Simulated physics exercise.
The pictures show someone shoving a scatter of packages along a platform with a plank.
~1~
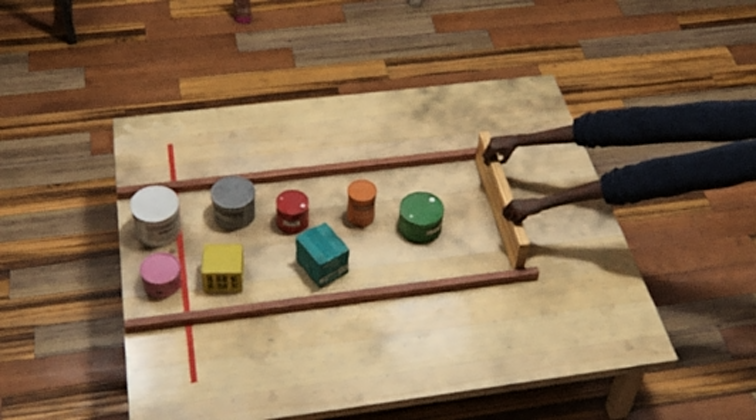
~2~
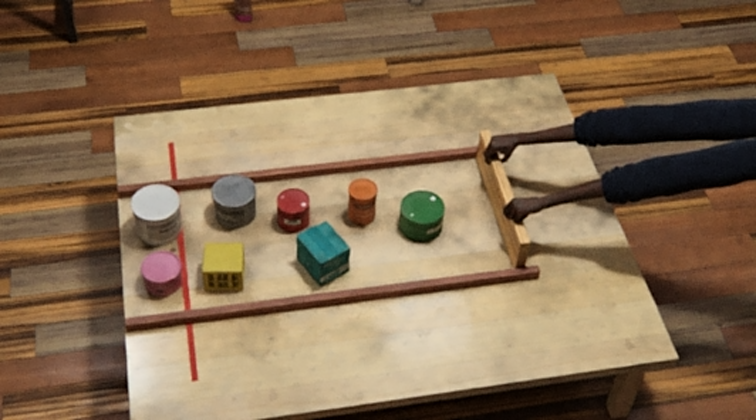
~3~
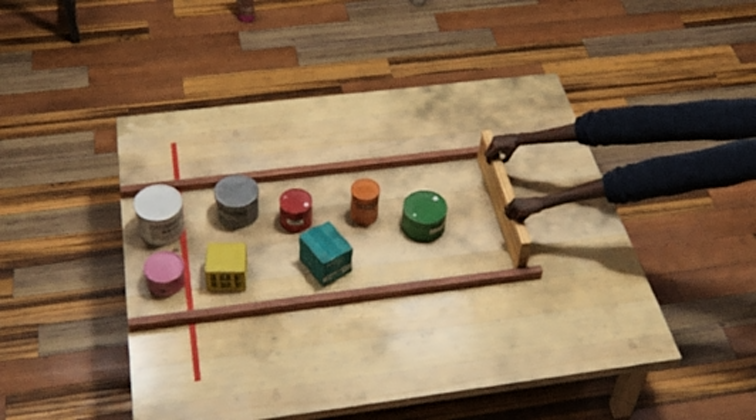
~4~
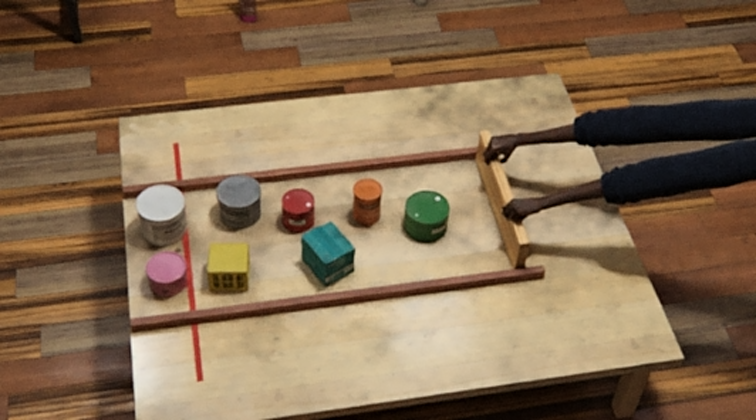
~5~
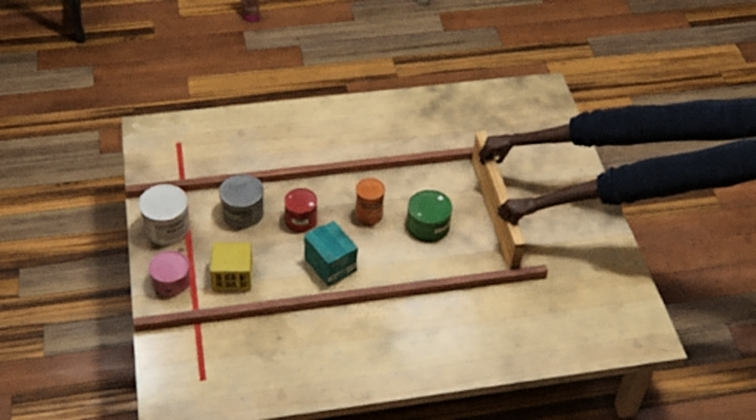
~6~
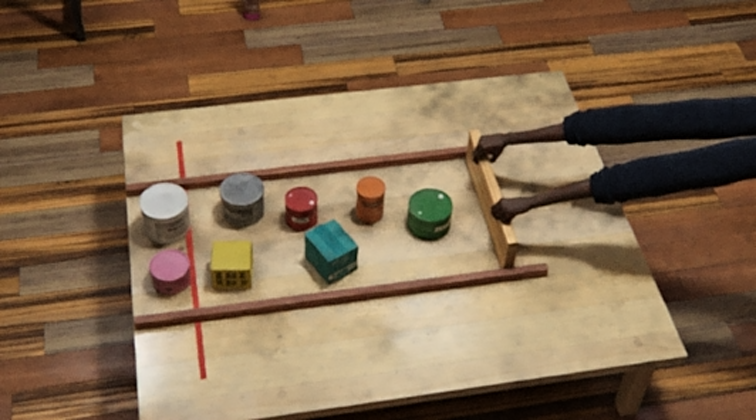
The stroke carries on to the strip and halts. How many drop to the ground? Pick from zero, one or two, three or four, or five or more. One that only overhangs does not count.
The number that fall off is three or four.
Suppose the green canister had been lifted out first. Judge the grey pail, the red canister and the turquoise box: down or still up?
The grey pail survives; the red canister is kept; the turquoise box stays on.
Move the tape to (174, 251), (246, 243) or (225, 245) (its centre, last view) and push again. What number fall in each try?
The counts: 4, 0 and 1.
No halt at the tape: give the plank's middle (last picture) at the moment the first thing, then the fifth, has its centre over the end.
Near (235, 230) and (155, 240).
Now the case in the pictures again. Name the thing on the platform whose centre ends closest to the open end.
It is the red canister.
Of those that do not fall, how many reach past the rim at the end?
Overhanging: 1.
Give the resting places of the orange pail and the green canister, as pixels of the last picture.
Near (171, 222) and (166, 257).
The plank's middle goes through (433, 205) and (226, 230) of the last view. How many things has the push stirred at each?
By then 1, and 8.
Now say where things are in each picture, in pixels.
In the first frame, pink pail (161, 275); white pail (157, 217); yellow crate (223, 268); plank (501, 200); tape (181, 253).
In the second frame, white pail (157, 216); red canister (293, 210).
In the third frame, yellow crate (227, 266); turquoise box (326, 253).
In the fourth frame, pink pail (167, 274); grey pail (240, 202).
In the fifth frame, white pail (165, 216); plank (497, 199).
In the sixth frame, pink pail (171, 272); white pail (166, 214); yellow crate (232, 265); plank (490, 199); tape (190, 249).
A little later, none off yet; pink pail at rest near (171, 272); white pail at rest near (166, 214); yellow crate at rest near (232, 265).
Next, none off yet; pink pail shifted a little near (149, 276); white pail shifted a little near (160, 215); yellow crate shifted about its own width near (188, 273).
When it is over, the number that fall off is three or four; down, yellow crate, white pail and pink pail.
